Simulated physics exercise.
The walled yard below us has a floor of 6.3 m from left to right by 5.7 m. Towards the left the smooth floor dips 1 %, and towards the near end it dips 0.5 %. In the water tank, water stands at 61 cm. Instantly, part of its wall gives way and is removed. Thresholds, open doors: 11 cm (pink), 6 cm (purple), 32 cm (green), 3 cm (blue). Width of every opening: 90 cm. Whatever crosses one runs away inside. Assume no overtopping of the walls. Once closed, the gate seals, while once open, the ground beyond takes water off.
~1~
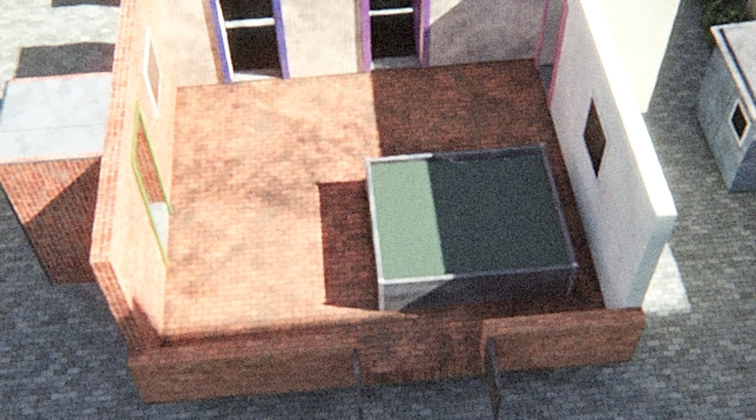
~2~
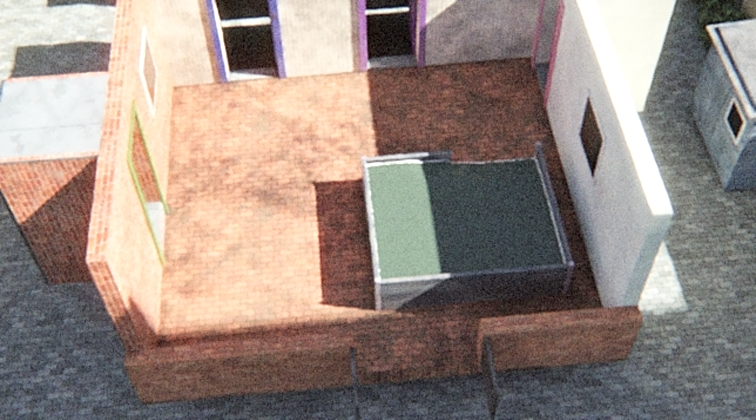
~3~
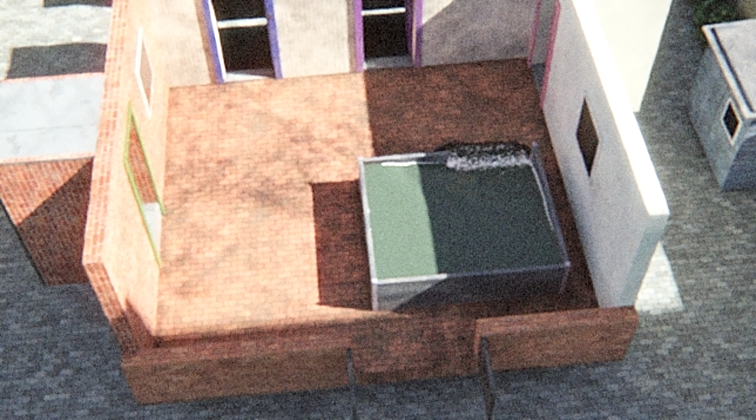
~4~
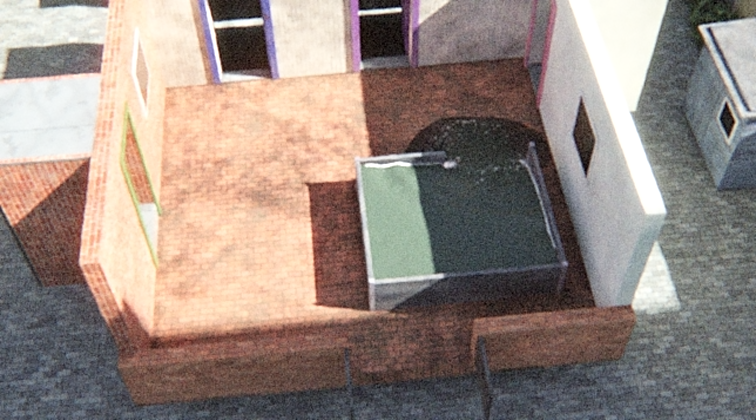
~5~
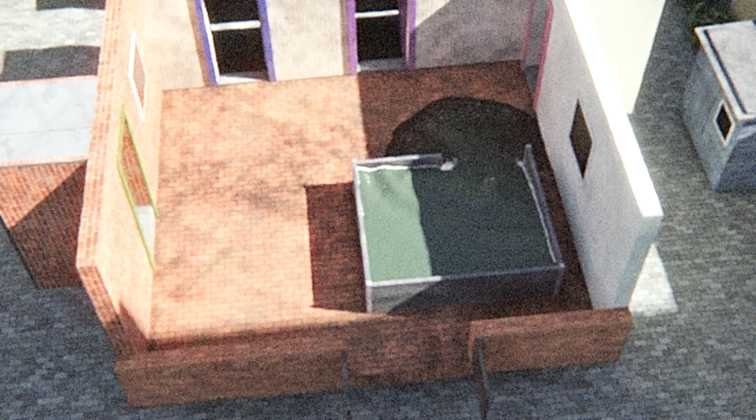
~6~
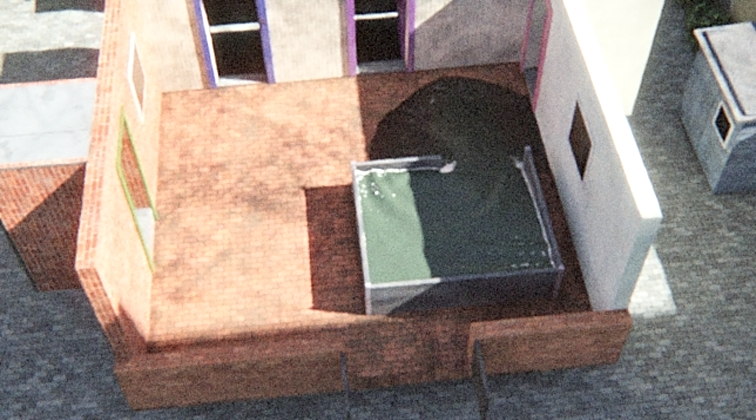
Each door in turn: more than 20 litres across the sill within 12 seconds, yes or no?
Answers: Pink door, yes; purple door, yes; green door, no; blue door, yes.
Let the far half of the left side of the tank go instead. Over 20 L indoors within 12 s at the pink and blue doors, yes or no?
Well, against that limit, at pink it's within bounds, and at blue it's too much.
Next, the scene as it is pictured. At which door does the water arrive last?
The green door is last.
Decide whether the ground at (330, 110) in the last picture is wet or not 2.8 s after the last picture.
Looks like it's submerged.
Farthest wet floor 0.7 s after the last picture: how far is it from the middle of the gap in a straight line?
That comes to near 3.2 m out.
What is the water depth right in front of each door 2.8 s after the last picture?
Depths: Pink door 28 cm, purple door 15 cm, green door 0 cm, blue door 6 cm.
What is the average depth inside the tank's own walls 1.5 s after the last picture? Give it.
It averages close to 38 centimetres.
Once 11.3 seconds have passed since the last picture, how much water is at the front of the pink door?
About 6.5 cm.
Then, 0.7 s after the last picture water covers 25 % of the floor and is deepest (46 cm) near (519, 65); pink door 17 cm at the sill, 0 L in, purple door 15 cm at the sill, 5 L in, green door not reached, blue door not reached.
Then, 1.5 s after the last picture water covers 25 % of the floor and is deepest (44 cm) near (509, 66); pink door 27 cm at the sill, 42 L in, purple door 18 cm at the sill, 46 L in, green door not reached, blue door not reached.
Then, 2.8 s after the last picture water covers 45 % of the floor and is deepest (30 cm) near (521, 72); pink door 28 cm at the sill, 178 L in, purple door 15 cm at the sill, 116 L in, green door not reached, blue door 6 cm at the sill, 0 L in.
Then, 6.3 s after the last picture water covers 80 % of the floor and is deepest (20 cm) near (148, 372); pink door 14 cm at the sill, 300 L in, purple door 10 cm at the sill, 190 L in, green door 9 cm at the sill, 0 L in, blue door 5 cm at the sill, 16 L in.
Then, 11.3 s after the last picture water covers 95 % of the floor and is deepest (16 cm) near (147, 383); pink door 7 cm at the sill, 307 L in, purple door 7 cm at the sill, 218 L in, green door 8 cm at the sill, 0 L in, blue door 6 cm at the sill, 57 L in.
